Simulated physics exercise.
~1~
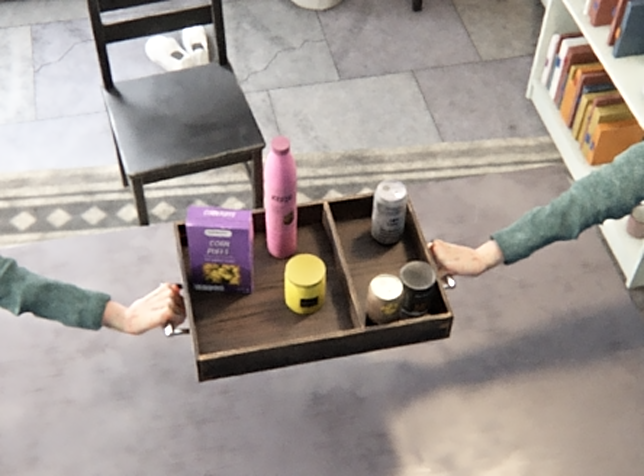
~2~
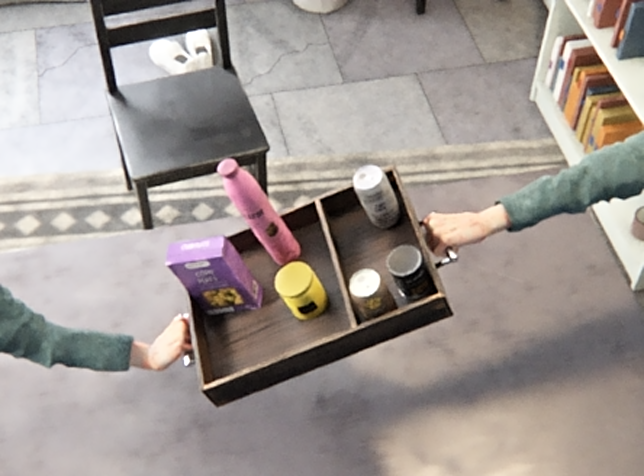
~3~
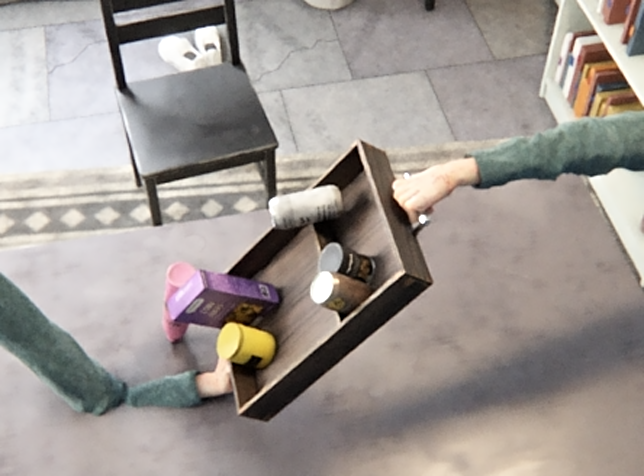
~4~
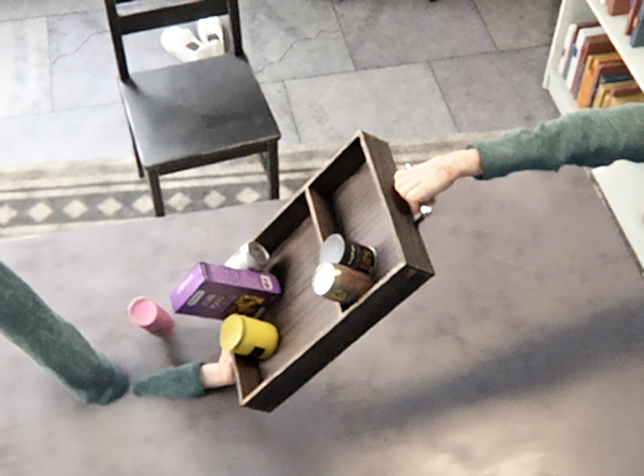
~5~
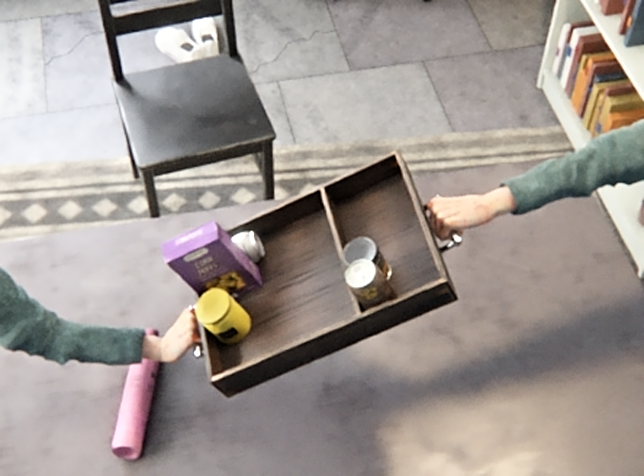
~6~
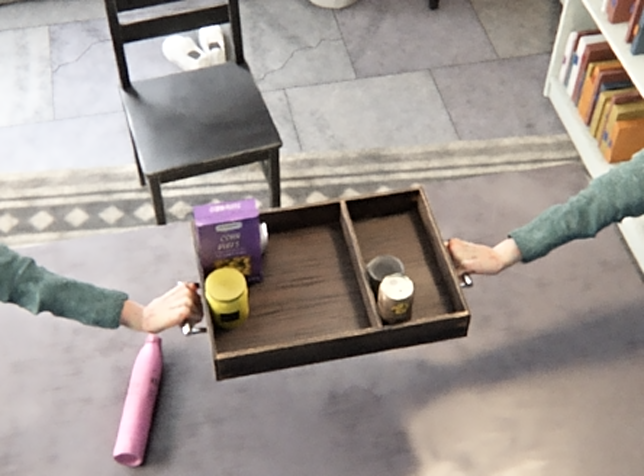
Above a grey floor, two hands tip a crate left, drop a pink bottle, then level it.
